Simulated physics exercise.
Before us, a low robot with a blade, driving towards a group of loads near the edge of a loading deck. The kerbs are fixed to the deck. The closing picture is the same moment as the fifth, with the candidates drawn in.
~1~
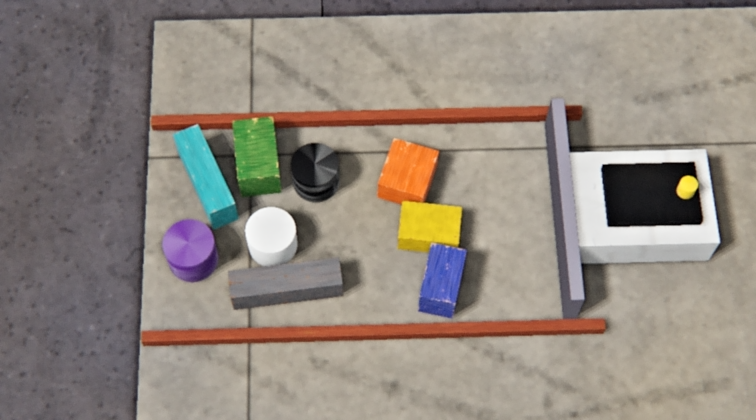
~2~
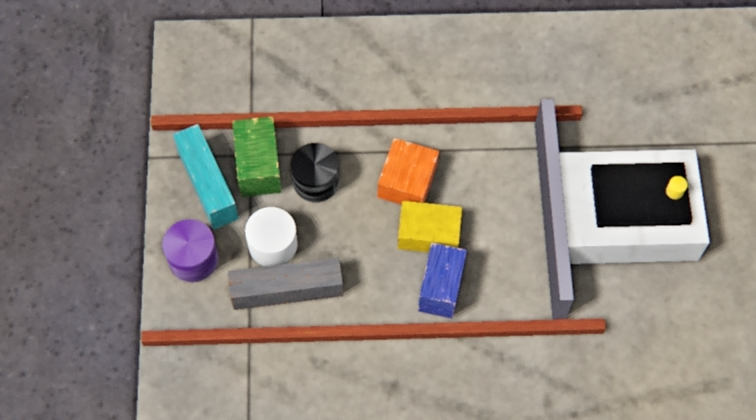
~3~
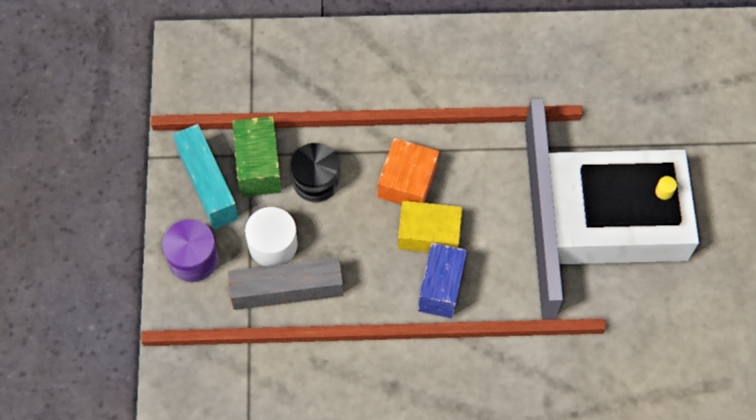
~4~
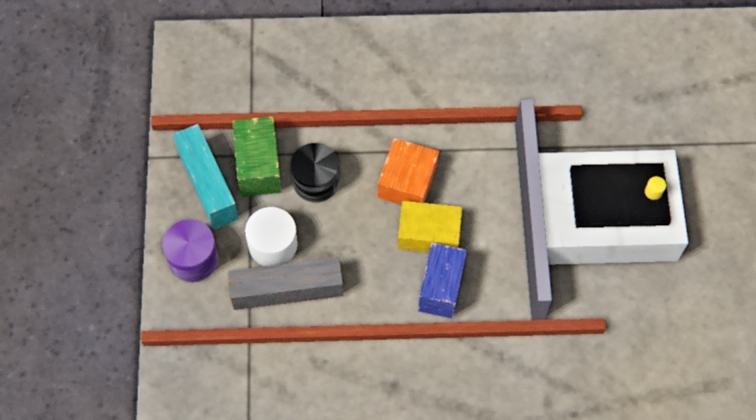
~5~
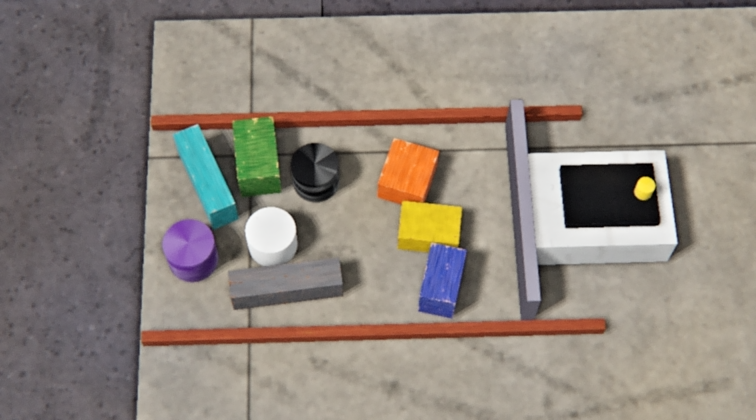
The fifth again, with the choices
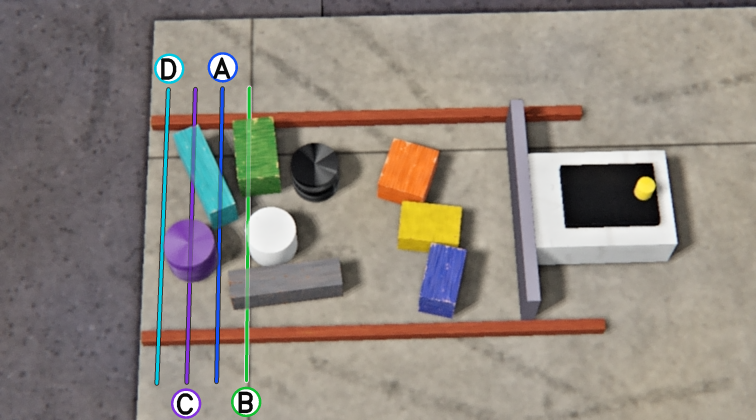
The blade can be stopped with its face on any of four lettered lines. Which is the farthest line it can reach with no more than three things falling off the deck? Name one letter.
Line B.
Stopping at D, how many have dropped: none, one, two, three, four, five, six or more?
In all, six or more.
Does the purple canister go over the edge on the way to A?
By then, yes.
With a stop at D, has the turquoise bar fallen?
By then, yes.
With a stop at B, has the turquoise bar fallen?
By then, yes.
On the marked copy, A at (220, 228); B at (248, 227); C at (191, 228); D at (163, 229).
Taking B. A third of the way, robot (501, 197); blue crate (402, 283); orange crate (391, 178).
Two thirds of the way, robot (402, 200); turquoise bar (169, 182); green crate (204, 157).
When it is over, robot (328, 202); turquoise bar over the edge; purple canister over the edge; three fallen.
As for the rest, A drops five; C drops six; D drops nine.
